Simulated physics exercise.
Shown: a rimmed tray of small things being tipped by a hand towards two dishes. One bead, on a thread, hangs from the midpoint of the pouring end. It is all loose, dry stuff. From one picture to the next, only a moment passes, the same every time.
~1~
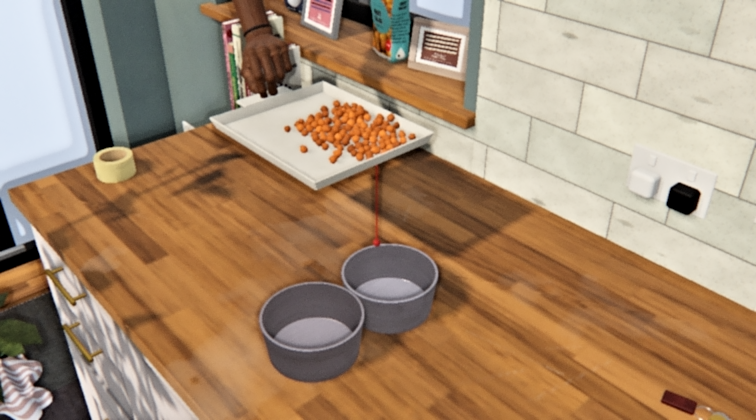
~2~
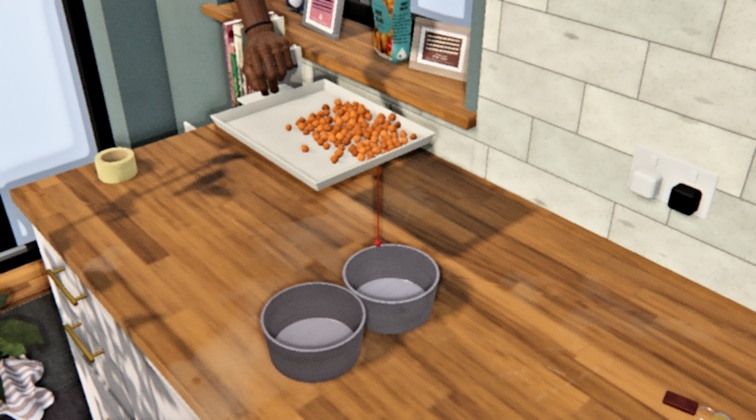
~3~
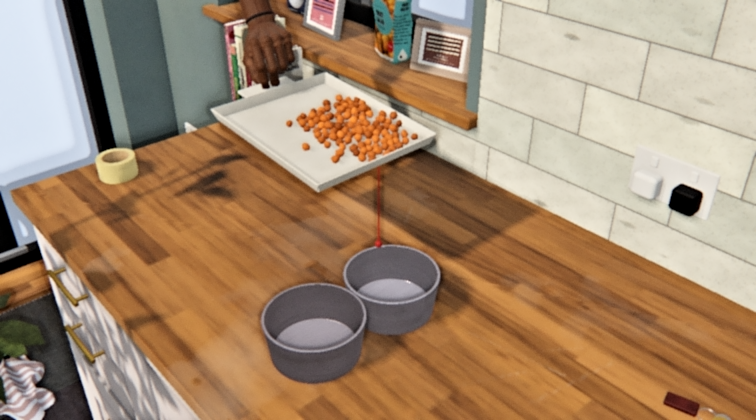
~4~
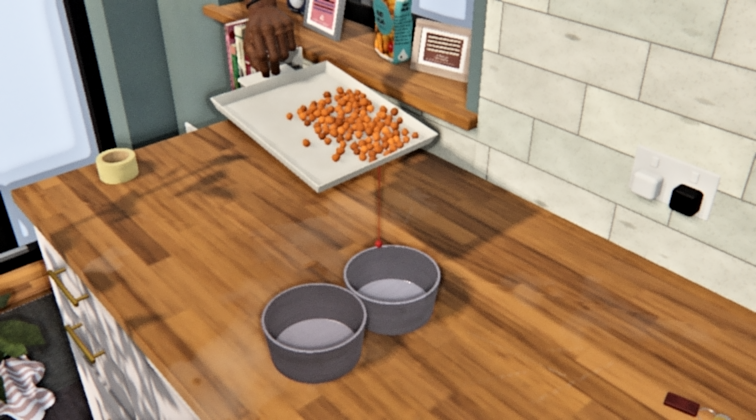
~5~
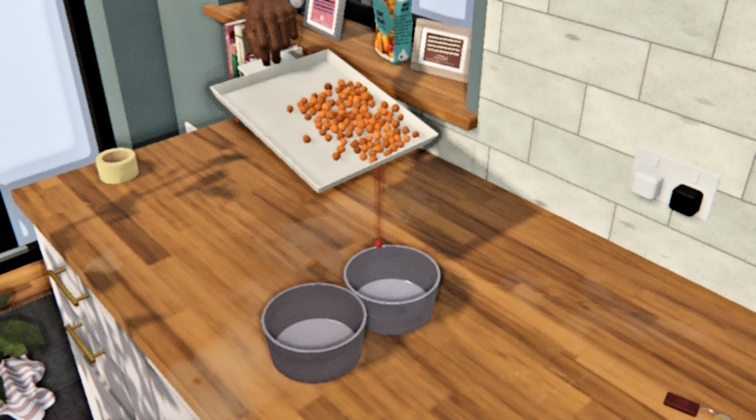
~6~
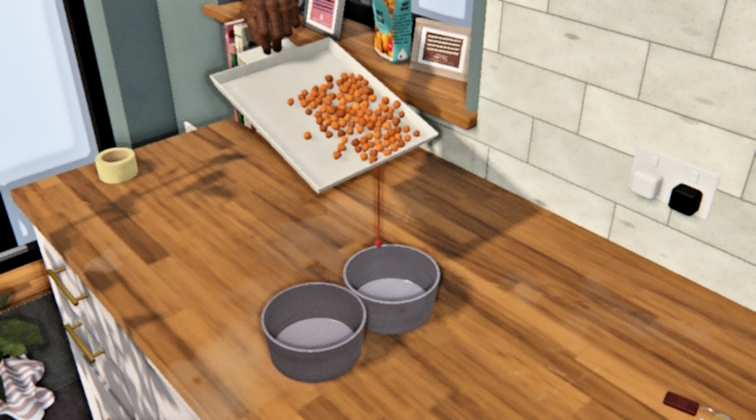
A dark-skinned hand holds the far edge of a pale rimmed tray of small orange-brown balls above a wooden kitchen counter, seen from above at an angle. Two grey dishes sit below the tray, a red bead hangs on a thread from its near edge, and white tiles line the right. The hand steadily raises the far edge, steepening the tray, while the dishes stay still.
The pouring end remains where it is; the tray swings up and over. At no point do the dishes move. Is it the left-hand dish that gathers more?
No: Honestly the dish that comes off better is the right one.
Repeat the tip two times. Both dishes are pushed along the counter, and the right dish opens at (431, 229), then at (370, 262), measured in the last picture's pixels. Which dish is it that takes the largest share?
The dish to the left, then the dish to the right.
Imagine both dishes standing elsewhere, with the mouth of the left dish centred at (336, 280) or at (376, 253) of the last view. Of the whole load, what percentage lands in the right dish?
That makes 20 per cent, followed by 0 per cent.
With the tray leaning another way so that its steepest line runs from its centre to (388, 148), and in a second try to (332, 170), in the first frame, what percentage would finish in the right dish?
The first try would leave around 10 per cent there, the second around 40 per cent.
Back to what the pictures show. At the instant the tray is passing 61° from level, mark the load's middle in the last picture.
The load is centred near (380, 139).
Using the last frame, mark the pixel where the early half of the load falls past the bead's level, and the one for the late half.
Earlier half at (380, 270), later half at (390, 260).
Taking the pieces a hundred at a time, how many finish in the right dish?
Somewhere around 60 percent, I'd say.
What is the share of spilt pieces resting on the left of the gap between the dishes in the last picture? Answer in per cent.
0 %, near enough.
Soon after the last picture, tray tipped steeply; nearly all on the tray; a small part in the air.
A little later, tray tipped right over; about a quarter on the tray; a small part in the left dish; about a quarter in the right dish; a small part outside both; about a third in the air.
Later still, tray tipped past a quarter turn; about a quarter in the left dish; about two thirds in the right dish; about a quarter outside both.
At rest, tray tipped past a quarter turn; about a quarter in the left dish; about two thirds in the right dish; about a quarter outside both.
